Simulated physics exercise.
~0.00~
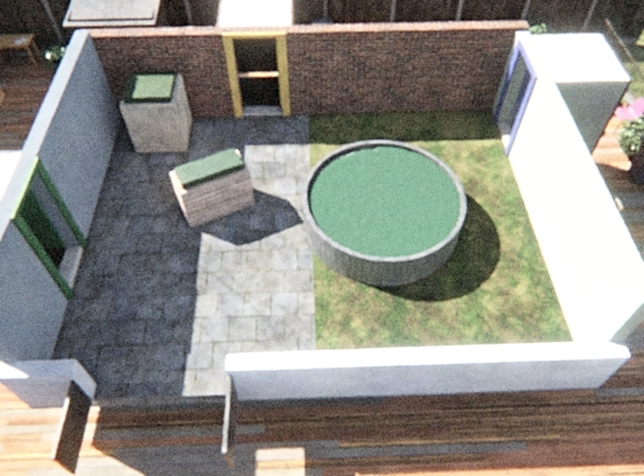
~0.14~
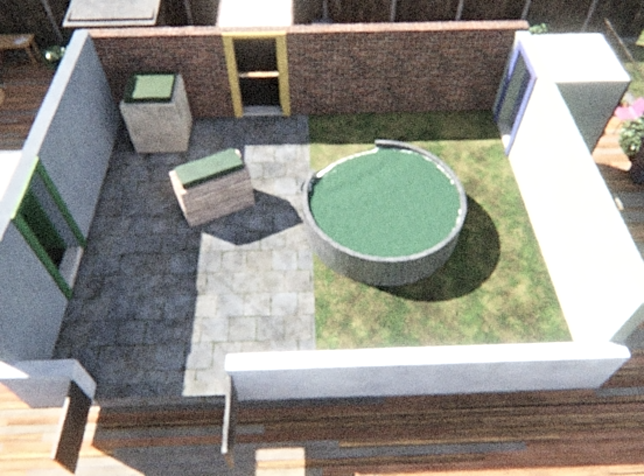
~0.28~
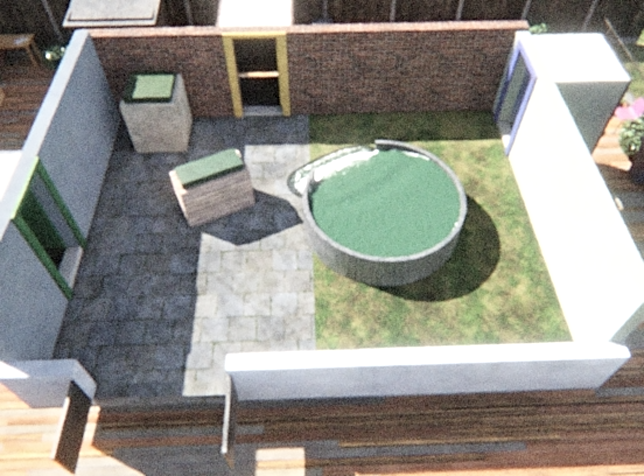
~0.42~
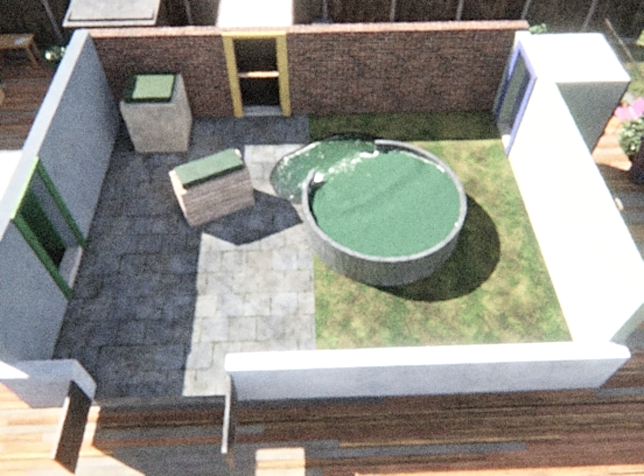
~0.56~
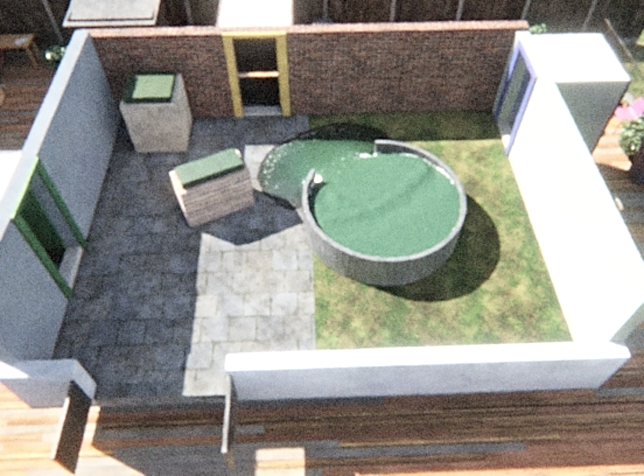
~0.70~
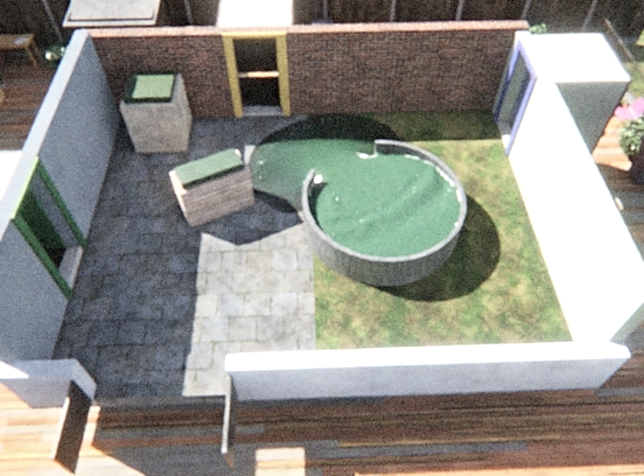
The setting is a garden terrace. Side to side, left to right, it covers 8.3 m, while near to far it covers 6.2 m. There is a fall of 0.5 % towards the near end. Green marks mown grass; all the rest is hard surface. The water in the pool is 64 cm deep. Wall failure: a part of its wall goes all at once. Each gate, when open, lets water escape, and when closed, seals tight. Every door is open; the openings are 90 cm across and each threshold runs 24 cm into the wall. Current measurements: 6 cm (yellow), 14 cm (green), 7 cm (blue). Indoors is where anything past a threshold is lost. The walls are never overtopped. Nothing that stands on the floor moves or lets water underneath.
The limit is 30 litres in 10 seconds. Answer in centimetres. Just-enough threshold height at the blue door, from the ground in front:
6.5 cm, roughly.
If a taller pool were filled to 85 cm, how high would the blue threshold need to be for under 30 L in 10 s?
In that case, roughly 10.0 cm.
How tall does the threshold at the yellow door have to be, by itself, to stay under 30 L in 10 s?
For the yellow door, about 21 cm.
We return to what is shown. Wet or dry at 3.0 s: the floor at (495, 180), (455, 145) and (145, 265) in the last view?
Point by point, the first is spared, the second awash and the third spared.
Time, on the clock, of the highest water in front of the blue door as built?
At roughly 4.5 s.
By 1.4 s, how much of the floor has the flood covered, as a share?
I'd say near 20 percent.
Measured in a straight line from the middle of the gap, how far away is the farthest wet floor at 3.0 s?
About 5.2 metres out.
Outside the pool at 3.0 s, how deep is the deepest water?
I'd put it near 40 cm.
After 1.4 s water covers 20 % of the floor, deepest (34 cm) near (308, 116); it has not reached the blue door.
After 3.0 s water covers 35 % of the floor, deepest (40 cm) near (193, 130); it has not reached the blue door.
After 10.0 s water covers 90 % of the floor, deepest (11 cm) near (45, 385); 8 cm at the blue door, 21 litres in over its 7 cm threshold.
At the blue door as built, the water arrived by 3.4 s and peaked near 11 cm at 4.4 s.
Run again over the same 10 s with other heights there, 44 litres in over 5.5 cm, 16 litres over 7.5 cm. The limit of 30 litres is kept from about 6.5 cm up.
